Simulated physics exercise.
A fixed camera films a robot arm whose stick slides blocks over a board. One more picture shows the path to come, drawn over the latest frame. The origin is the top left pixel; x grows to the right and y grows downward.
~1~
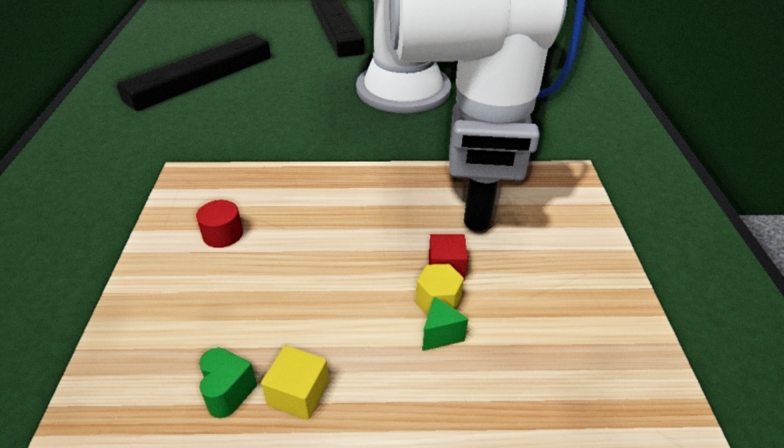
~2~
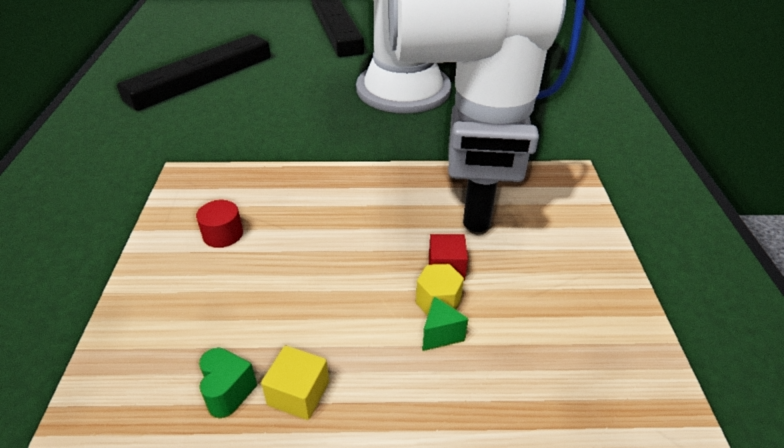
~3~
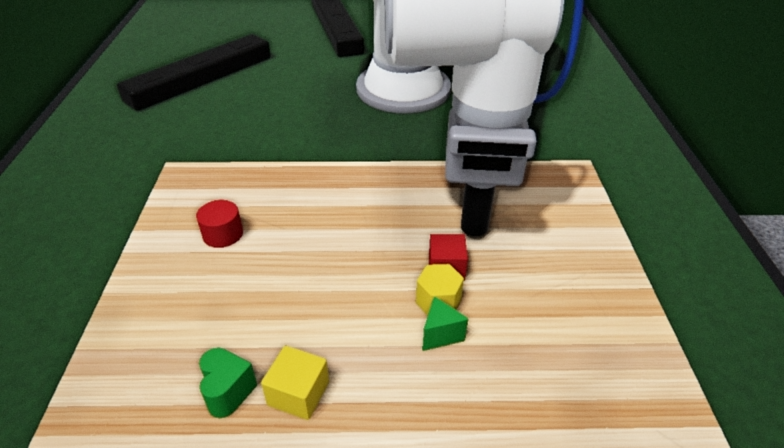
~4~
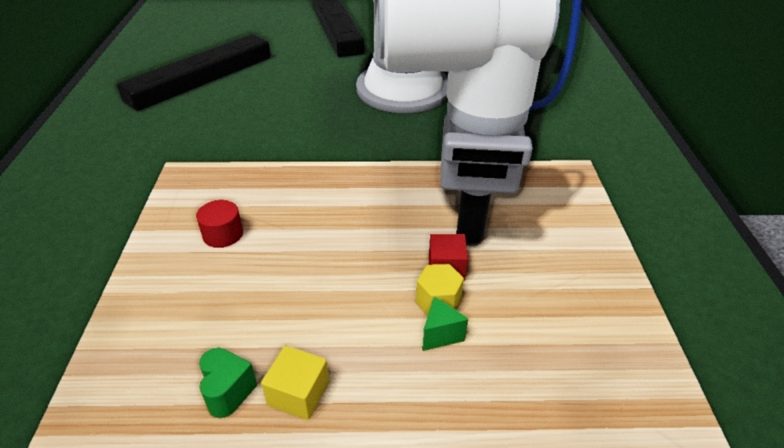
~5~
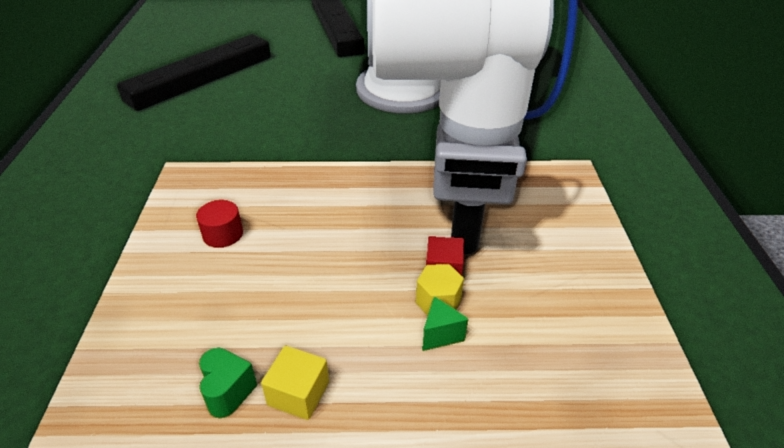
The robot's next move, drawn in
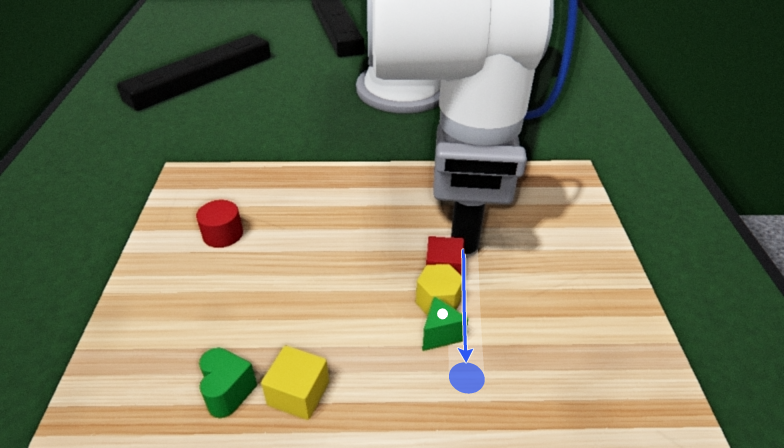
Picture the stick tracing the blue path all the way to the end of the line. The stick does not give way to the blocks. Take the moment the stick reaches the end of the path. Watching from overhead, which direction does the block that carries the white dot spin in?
Watching from overhead, you'd notice the block that carries the white dot rotating clockwise.
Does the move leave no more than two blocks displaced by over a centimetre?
Final answer: No.
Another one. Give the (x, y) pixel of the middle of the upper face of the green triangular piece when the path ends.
Around pixel (436, 341).
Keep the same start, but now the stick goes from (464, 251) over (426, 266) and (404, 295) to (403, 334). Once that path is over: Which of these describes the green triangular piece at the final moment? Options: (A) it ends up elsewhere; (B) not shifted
The correct letter is A.
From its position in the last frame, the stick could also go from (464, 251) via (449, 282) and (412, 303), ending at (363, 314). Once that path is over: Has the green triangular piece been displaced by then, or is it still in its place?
Shifted.
The drawn path runs straight from (464, 251) to (467, 378); the dot is on the green triangular piece.
The first path, step by step. One third of the way, stick (465, 282); yellow hexagonal block (412, 295), turned 40° anticlockwise; green triangular piece (443, 323), turned 40° anticlockwise; red square piece (432, 265), turned 80° clockwise.
Two thirds of the way, stick (466, 323); yellow hexagonal block (412, 295), turned 40° anticlockwise; green triangular piece (441, 326), turned 25° anticlockwise; red square piece (431, 265), turned 85° clockwise.
At the end, stick (468, 372); yellow hexagonal block (412, 295), turned 40° anticlockwise; green triangular piece (436, 341), turned 50° clockwise; red square piece (431, 265), turned 85° clockwise.
